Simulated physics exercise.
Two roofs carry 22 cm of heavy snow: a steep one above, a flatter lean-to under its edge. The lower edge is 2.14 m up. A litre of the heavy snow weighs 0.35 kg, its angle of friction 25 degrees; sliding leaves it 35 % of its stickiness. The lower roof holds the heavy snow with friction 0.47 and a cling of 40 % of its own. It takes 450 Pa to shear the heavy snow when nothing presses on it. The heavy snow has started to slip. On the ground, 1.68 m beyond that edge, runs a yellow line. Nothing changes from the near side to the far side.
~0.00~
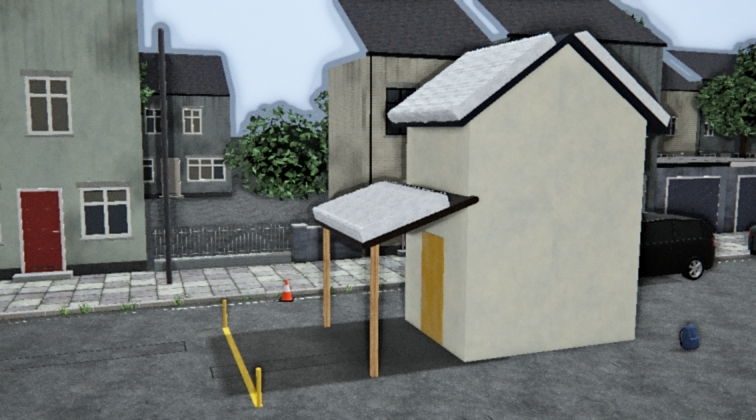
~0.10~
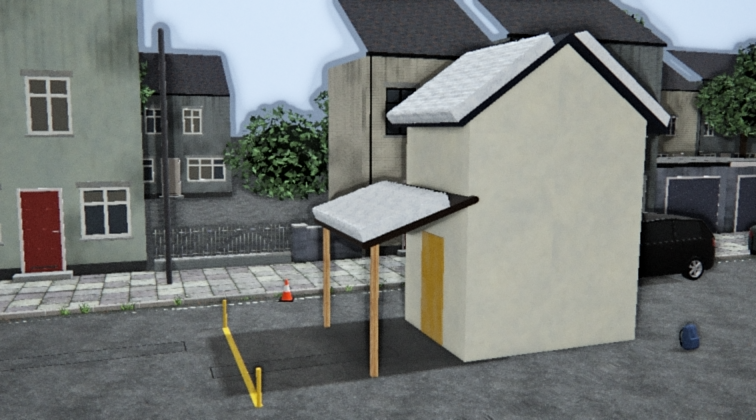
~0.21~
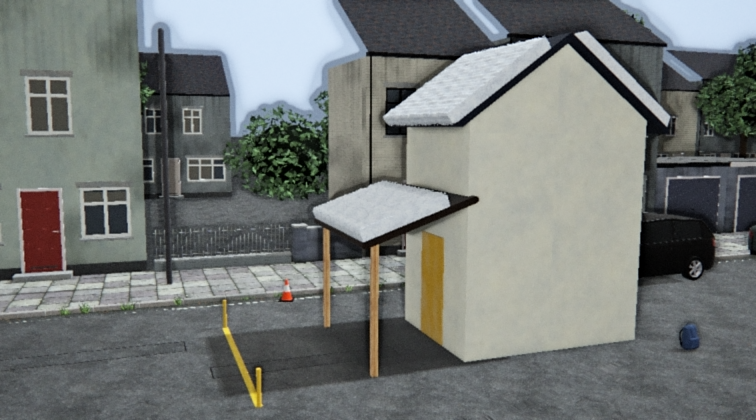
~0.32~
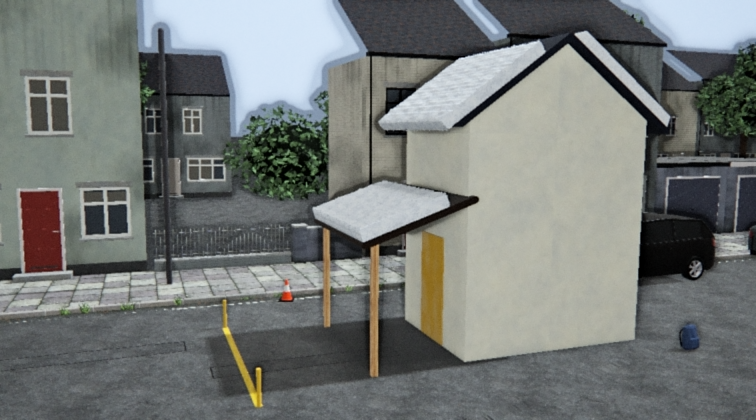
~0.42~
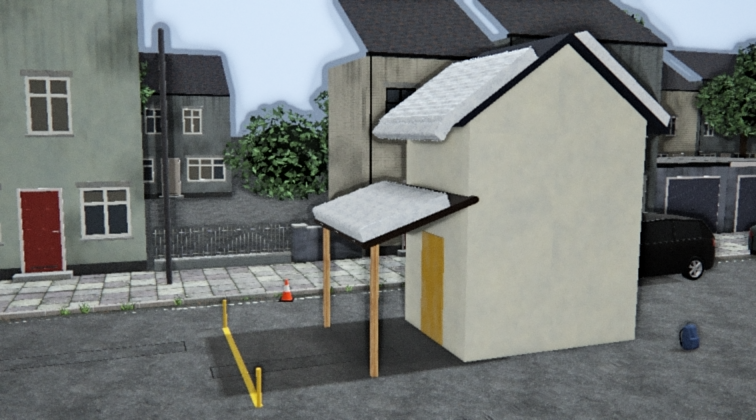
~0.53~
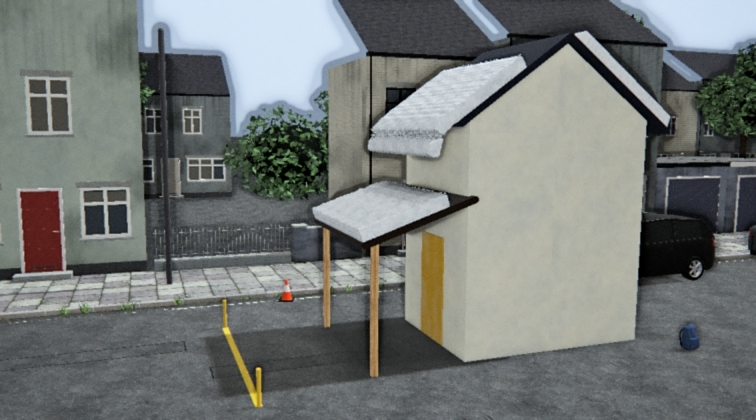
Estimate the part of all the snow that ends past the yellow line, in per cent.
Close to 39 per cent.
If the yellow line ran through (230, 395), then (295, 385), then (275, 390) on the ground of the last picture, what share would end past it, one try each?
In that order: 30 %, 55 %, 45 %.
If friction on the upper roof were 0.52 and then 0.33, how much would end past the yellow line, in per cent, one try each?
In turn about 12 %, 30 %.
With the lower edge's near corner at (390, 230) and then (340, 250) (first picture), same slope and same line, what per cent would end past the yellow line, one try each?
In that order: 35 %, 40 %.
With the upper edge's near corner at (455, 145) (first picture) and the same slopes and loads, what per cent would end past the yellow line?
Then about 35 %.
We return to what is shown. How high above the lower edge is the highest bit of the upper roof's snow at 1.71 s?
Some 0.7 m.
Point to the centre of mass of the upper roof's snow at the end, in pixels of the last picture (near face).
Around (237, 355).
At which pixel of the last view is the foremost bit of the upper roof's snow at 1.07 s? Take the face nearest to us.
At about (348, 232).
By 1.07 s, none is below the lower edge and 0 % is past the line.
By 1.71 s, 61 % is below the lower edge and 24 % is past the line.
By 2.36 s, 61 % is below the lower edge and 39 % is past the line.
By 3.00 s, 61 % is below the lower edge and 39 % is past the line.
By 3.10 s, at the end, 61 % is below the lower edge and 39 % is past the line.
